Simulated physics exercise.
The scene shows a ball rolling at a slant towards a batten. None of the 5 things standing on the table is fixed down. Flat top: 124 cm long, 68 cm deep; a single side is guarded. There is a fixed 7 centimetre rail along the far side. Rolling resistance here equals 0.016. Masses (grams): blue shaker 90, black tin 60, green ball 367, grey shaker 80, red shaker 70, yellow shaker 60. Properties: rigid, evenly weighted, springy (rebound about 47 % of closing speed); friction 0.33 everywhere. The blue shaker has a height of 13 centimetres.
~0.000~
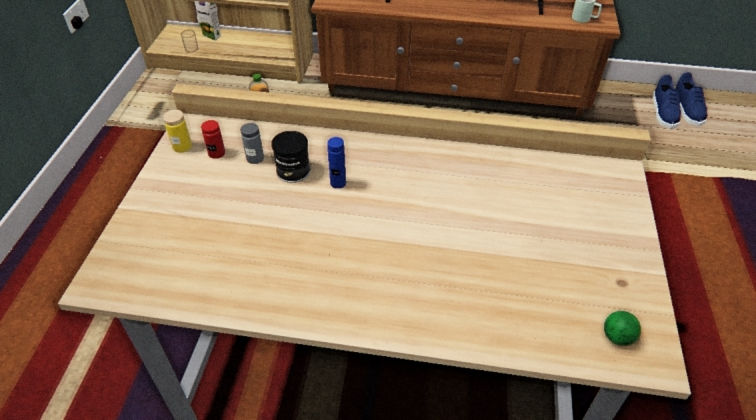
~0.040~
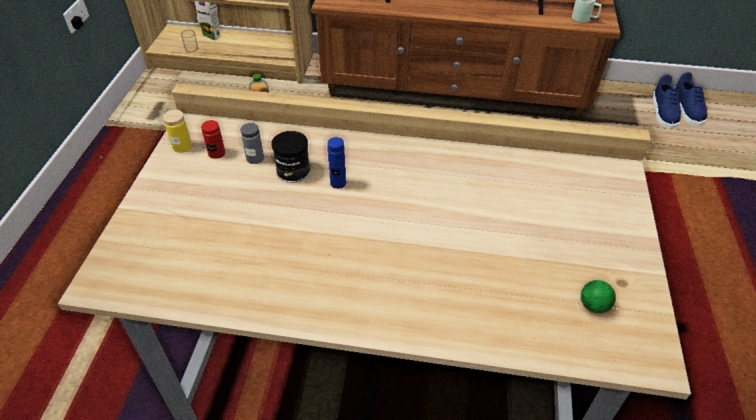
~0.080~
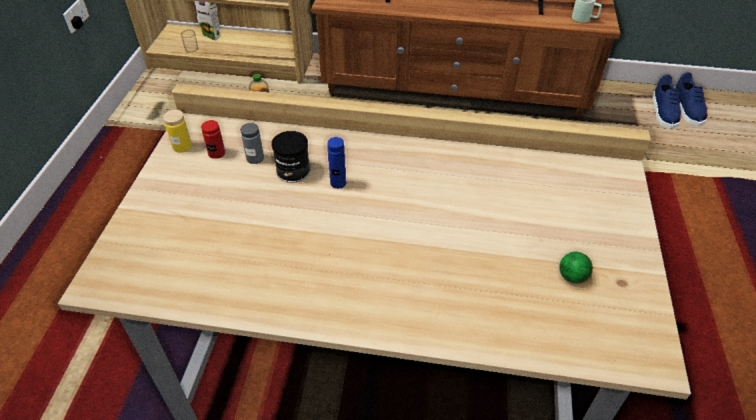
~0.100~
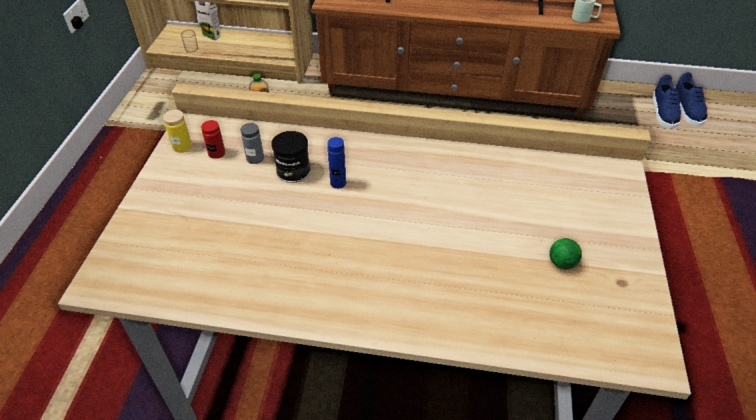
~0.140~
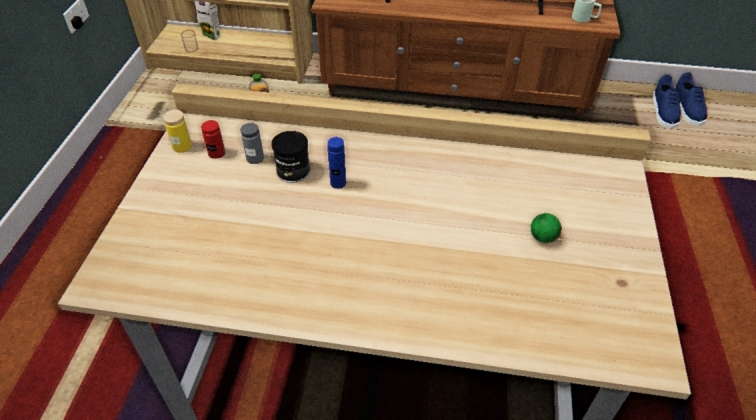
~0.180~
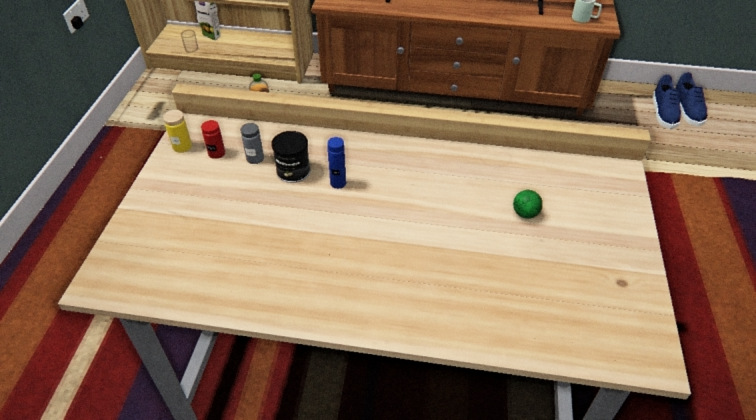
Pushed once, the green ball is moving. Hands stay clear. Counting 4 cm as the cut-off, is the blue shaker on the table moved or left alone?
It is moved.
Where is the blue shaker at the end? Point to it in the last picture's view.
Close to (236, 186).
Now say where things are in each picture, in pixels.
The first frame shows green ball (622, 328); blue shaker (337, 163).
The second frame shows green ball (598, 297); red shaker (213, 140).
The third frame shows green ball (576, 267); black tin (292, 157).
The fourth frame shows green ball (565, 253); red shaker (213, 140).
The fifth frame shows green ball (546, 228); black tin (292, 157).
The sixth frame shows green ball (528, 204); blue shaker (337, 163).
Around 0.88 s, green ball near (318, 182); blue shaker shifted 10 cm near (296, 166).
Around 1.98 s, green ball near (137, 250); blue shaker on its side near (237, 186); black tin shifted 2 cm.
Finally (3.1 s), on their side or leaning hard on the table, blue shaker; the other 4 still in place (within 4 cm). Final places as that camera would see them, blue shaker near (237, 186).
